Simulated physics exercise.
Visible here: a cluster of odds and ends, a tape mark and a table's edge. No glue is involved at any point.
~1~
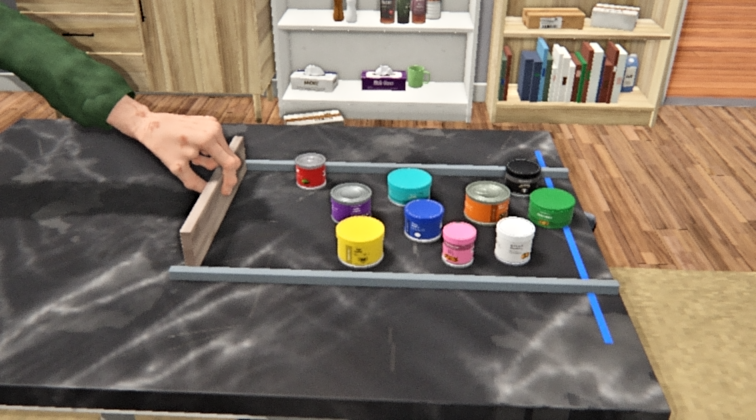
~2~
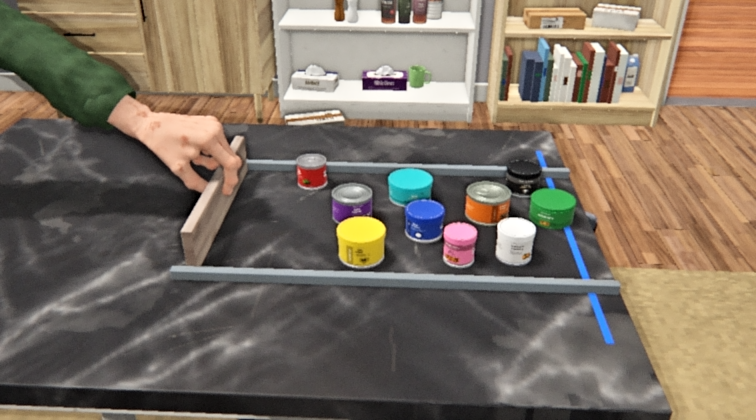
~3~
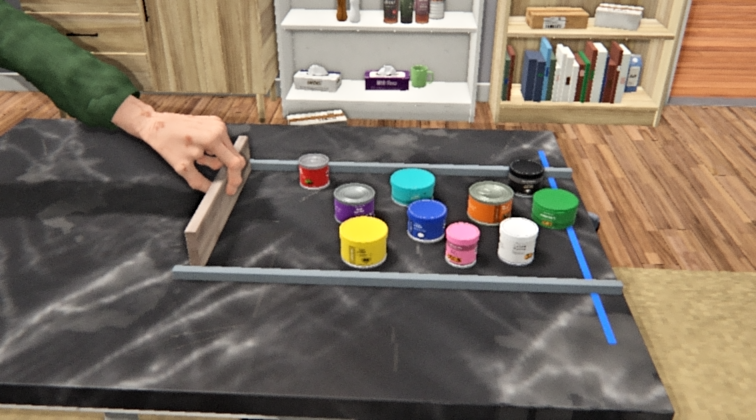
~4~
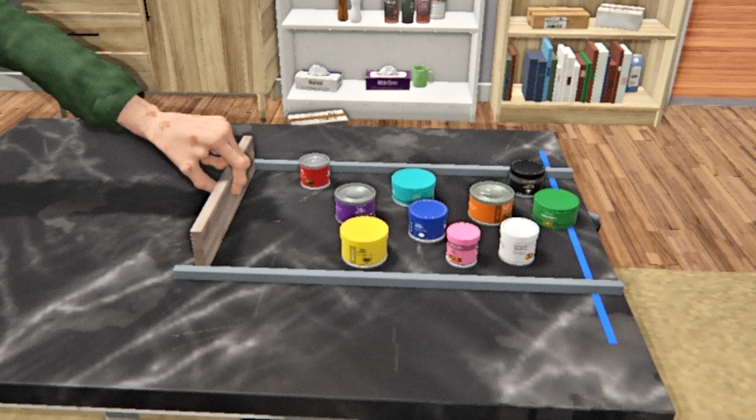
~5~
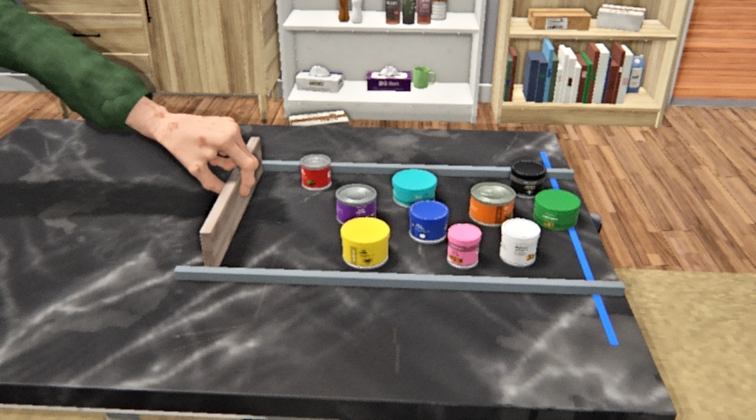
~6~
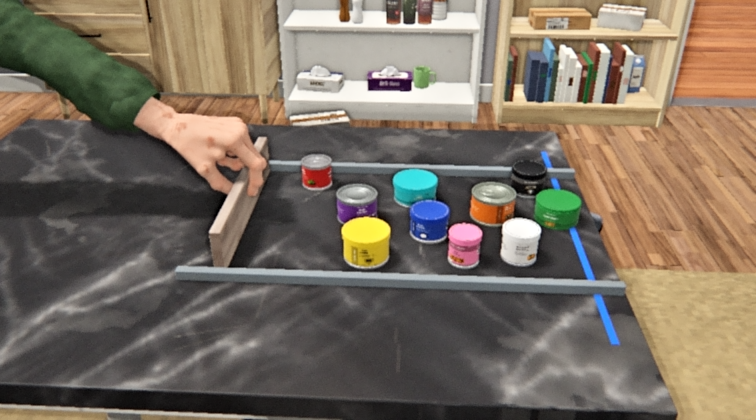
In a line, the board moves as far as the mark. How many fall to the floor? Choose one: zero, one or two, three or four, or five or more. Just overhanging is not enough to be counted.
Five or more.
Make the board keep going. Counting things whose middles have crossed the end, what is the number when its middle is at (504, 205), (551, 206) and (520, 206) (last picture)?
Per position: 1 / 5 / 1.
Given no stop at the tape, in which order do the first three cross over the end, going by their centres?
Earliest first: The green tub, then the orange tin, then the pink tin.
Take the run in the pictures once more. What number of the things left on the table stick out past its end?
The count is 5.
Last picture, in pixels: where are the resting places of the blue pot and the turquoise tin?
They finish at roughly (600, 234) and (585, 194) respectively.
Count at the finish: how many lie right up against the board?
At rest, 5 are in contact.
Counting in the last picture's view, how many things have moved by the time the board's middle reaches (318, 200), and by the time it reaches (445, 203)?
Tally: 1; 8.
Soon after, none off yet; green tub at rest near (557, 210); black tin at rest near (528, 179); white pot at rest near (520, 243).
Then, none off yet; green tub at rest near (557, 210); black tin at rest near (528, 179); white pot moving near (531, 242).
Further on, none off yet; green tub tipped well over near (625, 252); black tin moved about its own width near (559, 178); white pot moved well along near (586, 242).
At rest, the number that fall off is five or more; fallen, pink tin, orange tin, white pot, black tin and green tub.
